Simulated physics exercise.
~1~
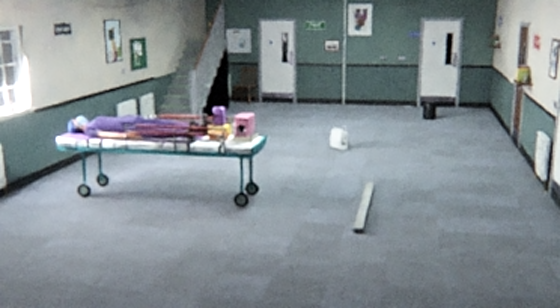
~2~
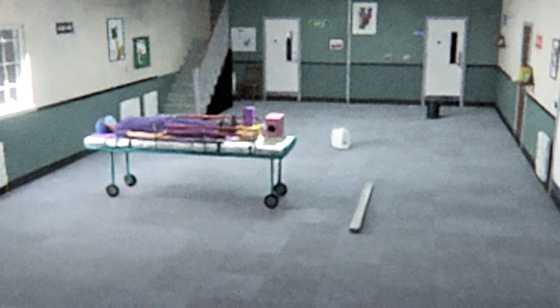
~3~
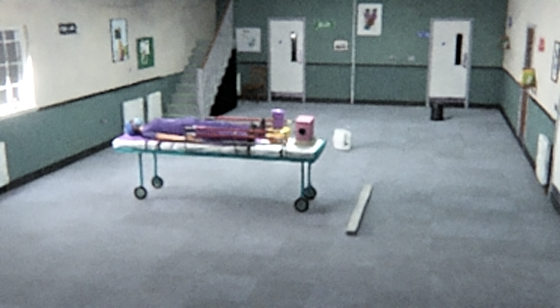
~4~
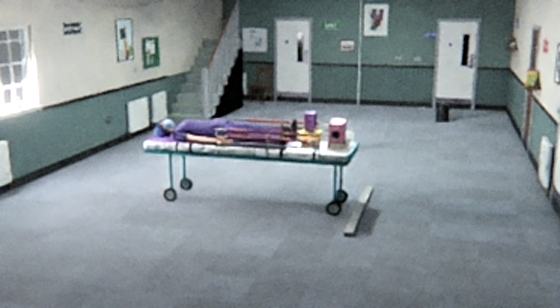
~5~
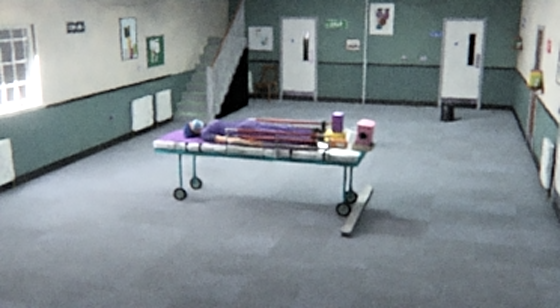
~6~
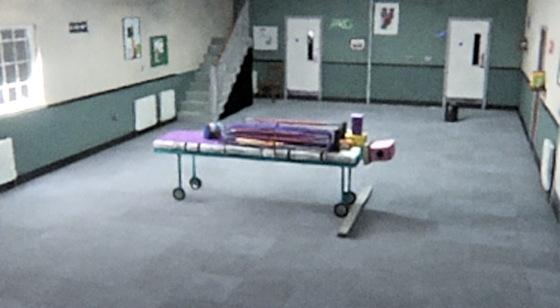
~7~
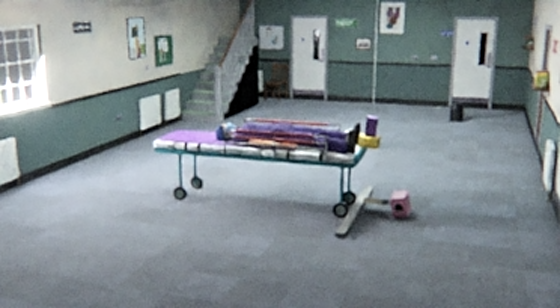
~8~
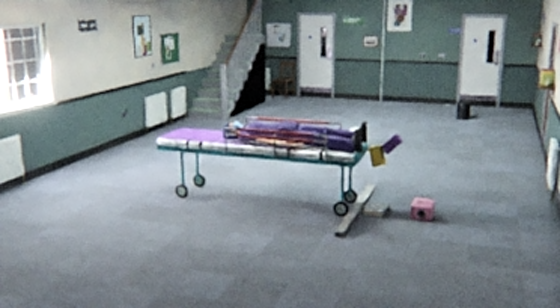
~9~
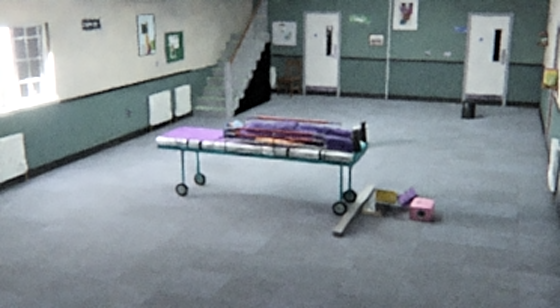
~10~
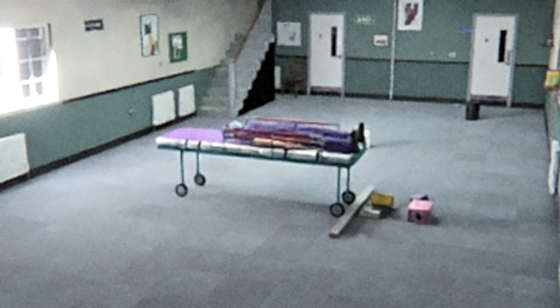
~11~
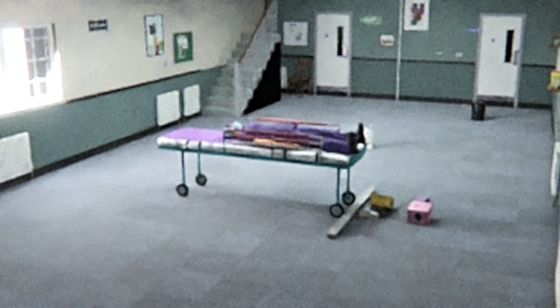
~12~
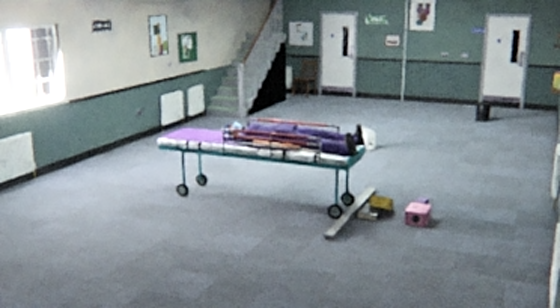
A grey-carpeted hall with green and cream walls, white doors and a staircase is seen from slightly above, the view drifting gently sideways. A limp figure in purple lies on a wheeled gurney, with a purple container, yellow case and pink box at its right end. The gurney rolls right towards a low grey sill and stops abruptly against it. The figure slides on towards the right end as the pink box tumbles off, followed by the yellow case and purple container. The figure settles still on the gurney, feet short of the end, the fallen things lying beyond the sill.
